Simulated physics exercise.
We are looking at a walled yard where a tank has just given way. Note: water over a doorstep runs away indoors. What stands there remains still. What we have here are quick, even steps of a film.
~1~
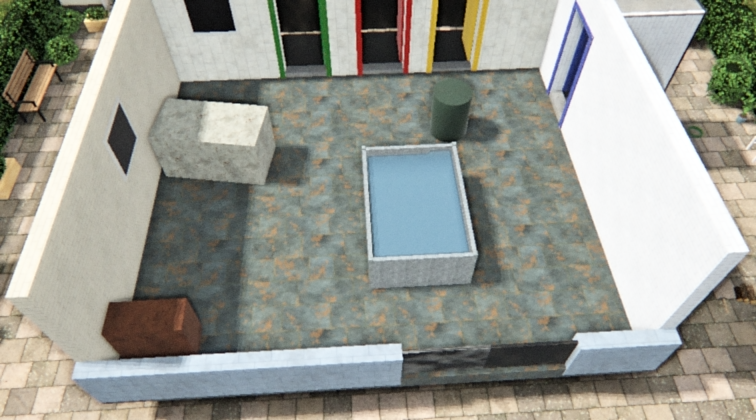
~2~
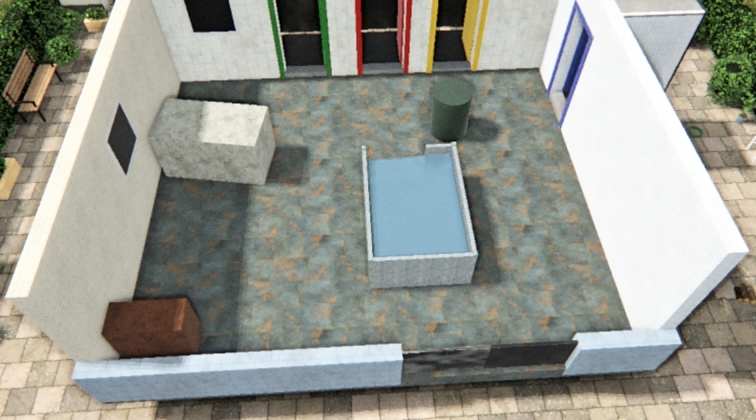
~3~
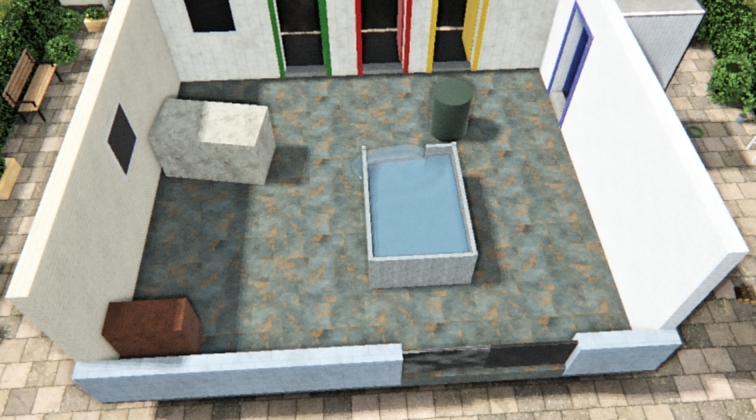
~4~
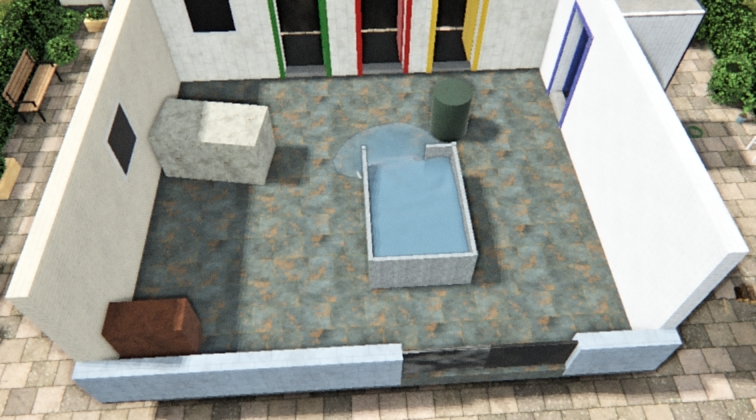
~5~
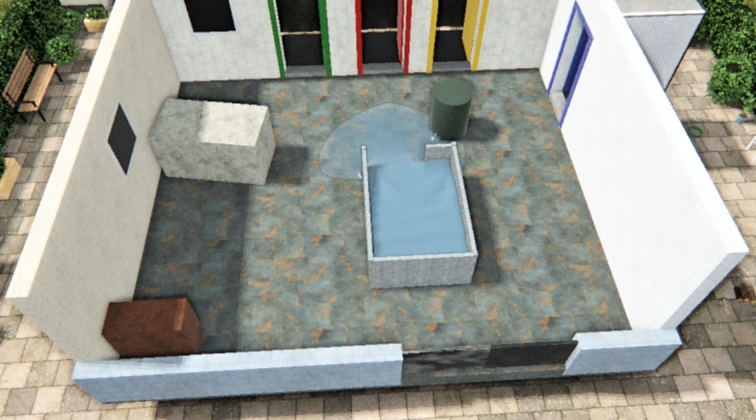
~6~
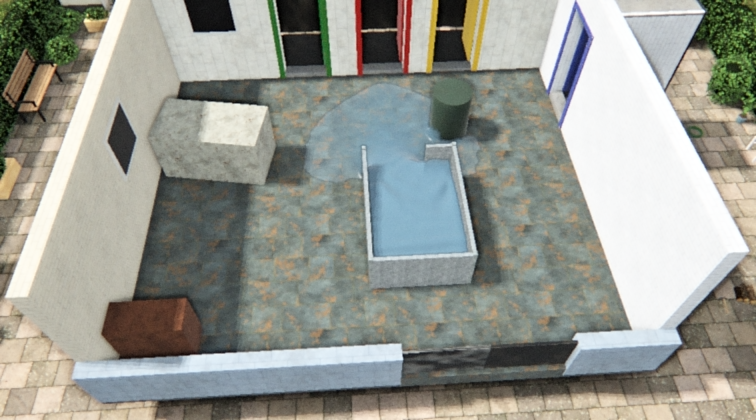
Water pours through a gap in the far side of an open tank in a walled yard and spreads across the stone-like floor toward the coloured doorways, fanning out to the left and around the dark green cylinder.
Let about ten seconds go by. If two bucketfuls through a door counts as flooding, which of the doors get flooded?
The blue door does not get flooded; the green door gets flooded; the yellow door gets flooded; the red door gets flooded.
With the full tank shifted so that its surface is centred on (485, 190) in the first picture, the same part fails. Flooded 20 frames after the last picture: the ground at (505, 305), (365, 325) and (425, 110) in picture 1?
The first spot ends up left untouched, the second left untouched and the third sodden.
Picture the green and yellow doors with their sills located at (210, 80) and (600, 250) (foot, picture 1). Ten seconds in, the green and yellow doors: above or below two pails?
Looking at it, green tops the limit, and yellow fails to reach the limit.
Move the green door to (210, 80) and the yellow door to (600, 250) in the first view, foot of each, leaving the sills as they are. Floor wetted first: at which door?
I say the door marked red.
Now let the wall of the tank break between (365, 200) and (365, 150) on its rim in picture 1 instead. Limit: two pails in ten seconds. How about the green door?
As far as I can tell, the green door surpasses the limit.
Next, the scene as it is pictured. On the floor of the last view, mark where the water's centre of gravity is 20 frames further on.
I'd say near (372, 148).
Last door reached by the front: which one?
Answer - the door marked blue.
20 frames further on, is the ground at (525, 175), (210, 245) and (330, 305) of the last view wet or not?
Result, in the order given: Wetted / not wetted / not wetted.
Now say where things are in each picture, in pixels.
The first picture shows the open tank at (415, 201) is whole and still.
In the second picture, the front is at a hidden place, out from the gap on the open tank's far side.
In the third picture, water pours out on the open tank's far side and has run to a hidden place.
In the fourth picture, water pours out on the open tank's far side and has run to (406, 125).
In the fifth picture, the front is at (395, 106), out from the gap on the open tank's far side.
In the sixth picture, the front is at (379, 85), out from the gap on the open tank's far side.
A moment on, water covers 25 % of the floor; the blue door not reached, the green door wet at the sill, nothing in, the yellow door under two buckets in, the red door over two buckets in.
Next, water covers 30 % of the floor; the blue door not reached, the green door over two buckets in, the yellow door under two buckets in, the red door far over two buckets in.
Then, water covers 35 % of the floor; the blue door wet at the sill, nothing in, the green door over two buckets in, the yellow door over two buckets in, the red door far over two buckets in.
Later, water covers 55 % of the floor; the blue door wet at the sill, nothing in, the green door far over two buckets in, the yellow door over two buckets in, the red door far over two buckets in.
In the end, water covers 80 % of the floor; the blue door wet at the sill, nothing in, the green door far over two buckets in, the yellow door over two buckets in, the red door far over two buckets in.
